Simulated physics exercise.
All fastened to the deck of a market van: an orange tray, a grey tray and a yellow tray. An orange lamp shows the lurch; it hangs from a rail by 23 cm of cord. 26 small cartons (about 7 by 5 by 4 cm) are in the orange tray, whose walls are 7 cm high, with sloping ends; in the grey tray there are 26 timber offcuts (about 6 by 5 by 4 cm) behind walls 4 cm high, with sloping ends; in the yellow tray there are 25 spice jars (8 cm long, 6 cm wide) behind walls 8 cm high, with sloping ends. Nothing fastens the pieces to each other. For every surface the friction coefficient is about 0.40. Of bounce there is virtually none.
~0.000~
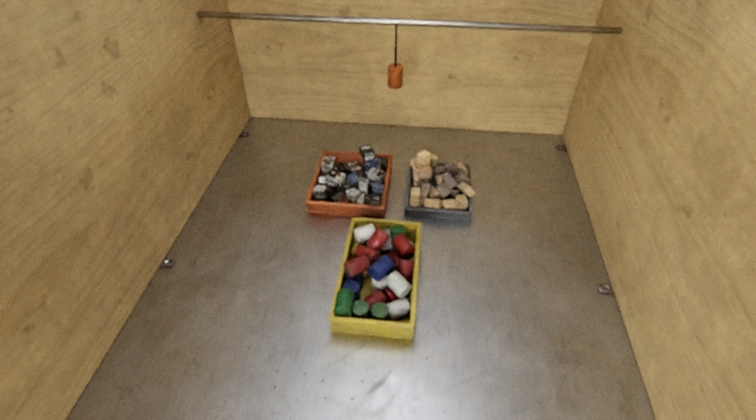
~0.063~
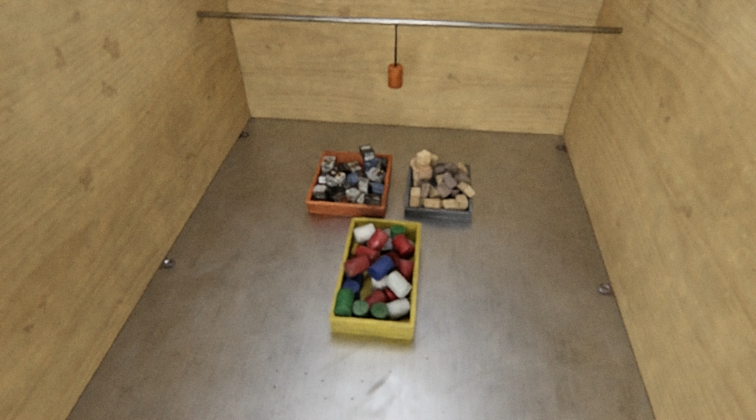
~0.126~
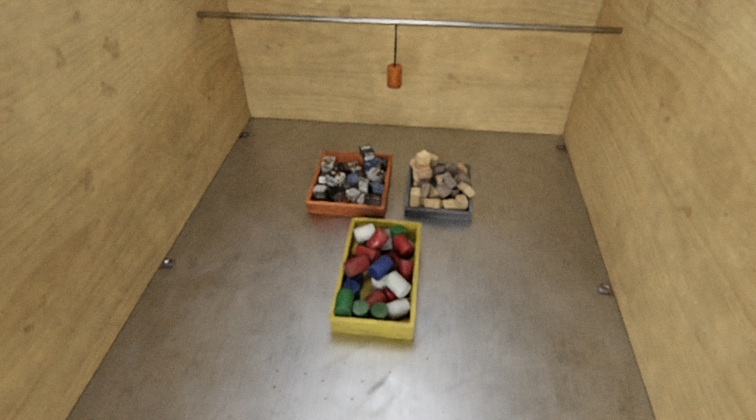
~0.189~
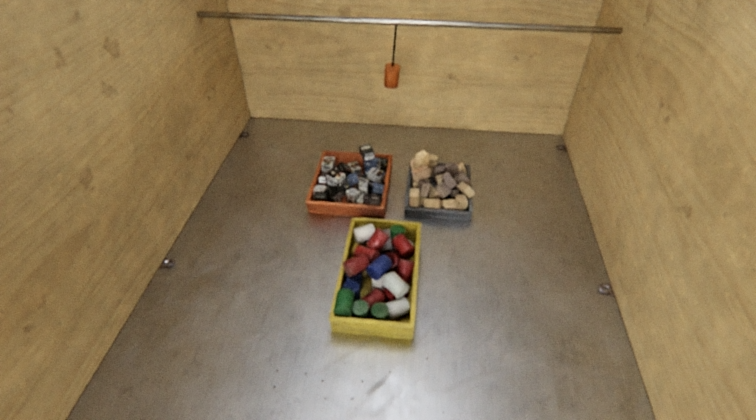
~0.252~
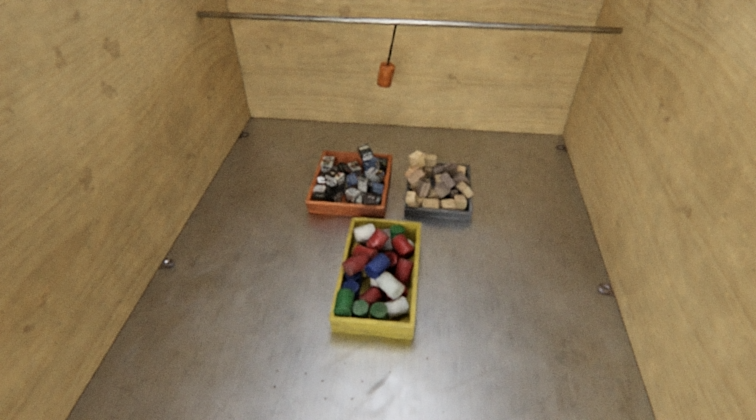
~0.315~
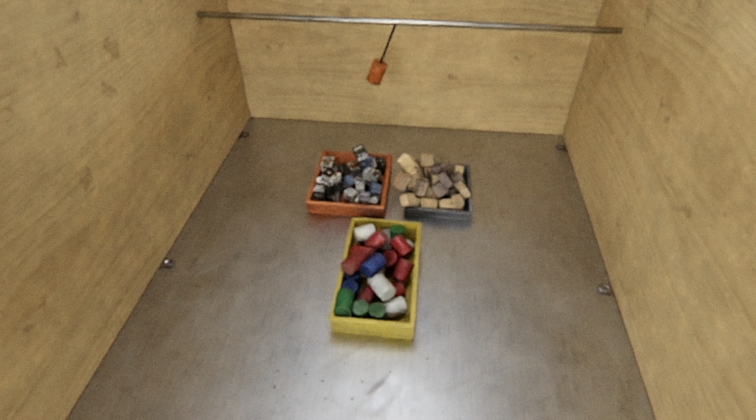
In a wood-walled compartment with a grey metal floor, seen from above by a still camera, an orange lamp hangs from a rail. Small cartons fill an orange tray at back left, wooden offcuts a grey one at back right, and colourful jars a yellow one in front. At first almost nothing moves, then the lamp swings left, the loads shift left, and a couple of offcuts cross the grey tray's left rim.
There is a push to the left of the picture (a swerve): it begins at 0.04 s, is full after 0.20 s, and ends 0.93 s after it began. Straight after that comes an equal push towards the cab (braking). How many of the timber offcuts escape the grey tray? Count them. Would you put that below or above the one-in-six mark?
Above the one-in-six mark.
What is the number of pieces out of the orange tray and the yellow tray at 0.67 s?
Orange tray 1, yellow tray 1, roughly.
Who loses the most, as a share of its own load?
That's the grey tray.
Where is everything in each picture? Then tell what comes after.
In the first frame (places track the rim corner closest to us here), grey tray (471, 211); yellow tray (412, 323); lamp cord 0° off upright; all still inside.
Grey tray (471, 211); lamp cord 0° off upright, in the second frame.
Grey tray (471, 211); lamp cord 1° off upright, in the third frame.
Grey tray (471, 211); lamp cord 4° off upright, in the fourth frame.
Grey tray (471, 211); lamp cord 10° off upright, in the fifth frame.
Grey tray (471, 211); yellow tray (412, 323); lamp cord 20° off upright; 2 out, the lowest offcut at (402, 181), in the sixth frame.
After 0.67 s, the orange tray is down by 1 of 26, the grey tray is down by 7 of 26 and the yellow tray is down by 1 of 25.
After 1.10 s, the orange tray is down by 2 of 26, the grey tray is down by 7 of 26 and the yellow tray is down by 1 of 25.
After 1.72 s, the orange tray is down by 3 of 26, the grey tray is down by 7 of 26 and the yellow tray is down by 1 of 25.
Outcome (at 2.50 s), the orange tray is down by 3 of 26, the grey tray is down by 7 of 26 and the yellow tray is down by 1 of 25. Asked share, 7 of 26, 27 per cent.
